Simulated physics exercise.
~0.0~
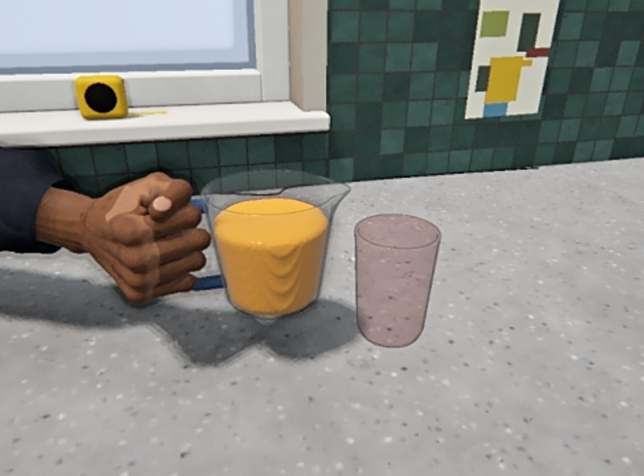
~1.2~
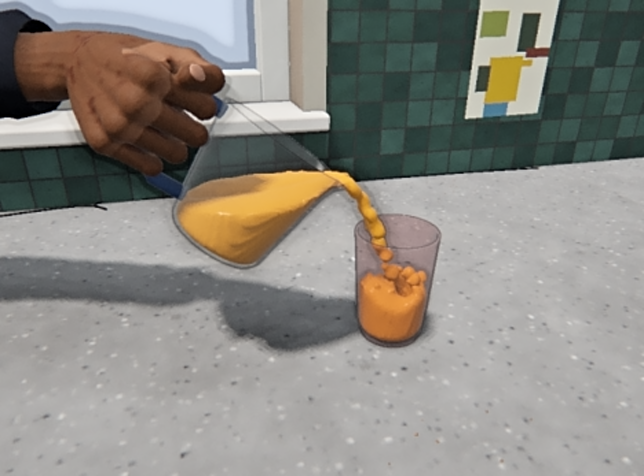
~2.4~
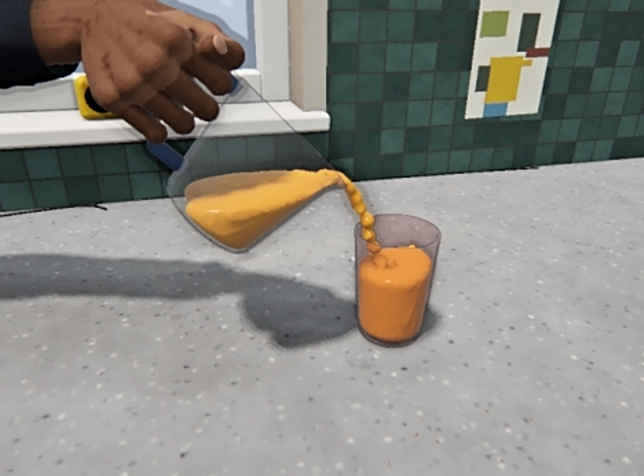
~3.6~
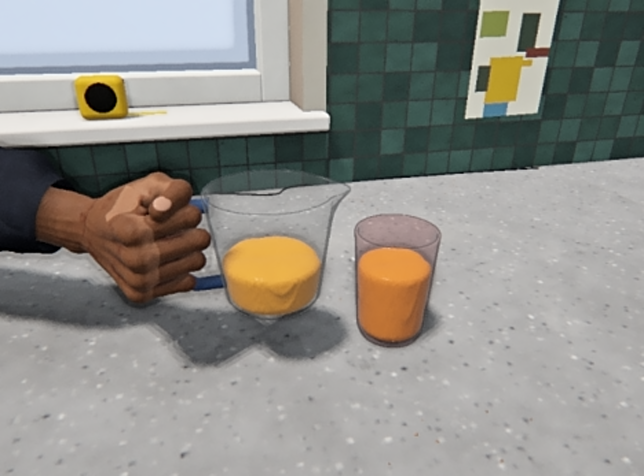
The clip opens on a speckled grey counter, where a hand at the left holds a clear, flared jug of orange juice by its blue handle, beside an empty, pink-tinted glass. The hand lifts and tips the jug to the right, and juice streams from its lip into the glass. It eases the jug back, then tilts it again, and a thinner stream raises the juice higher. Finally, the hand lowers and levels the jug, leaving the glass mostly full, some juice still in the jug, and no spill visible on the counter.
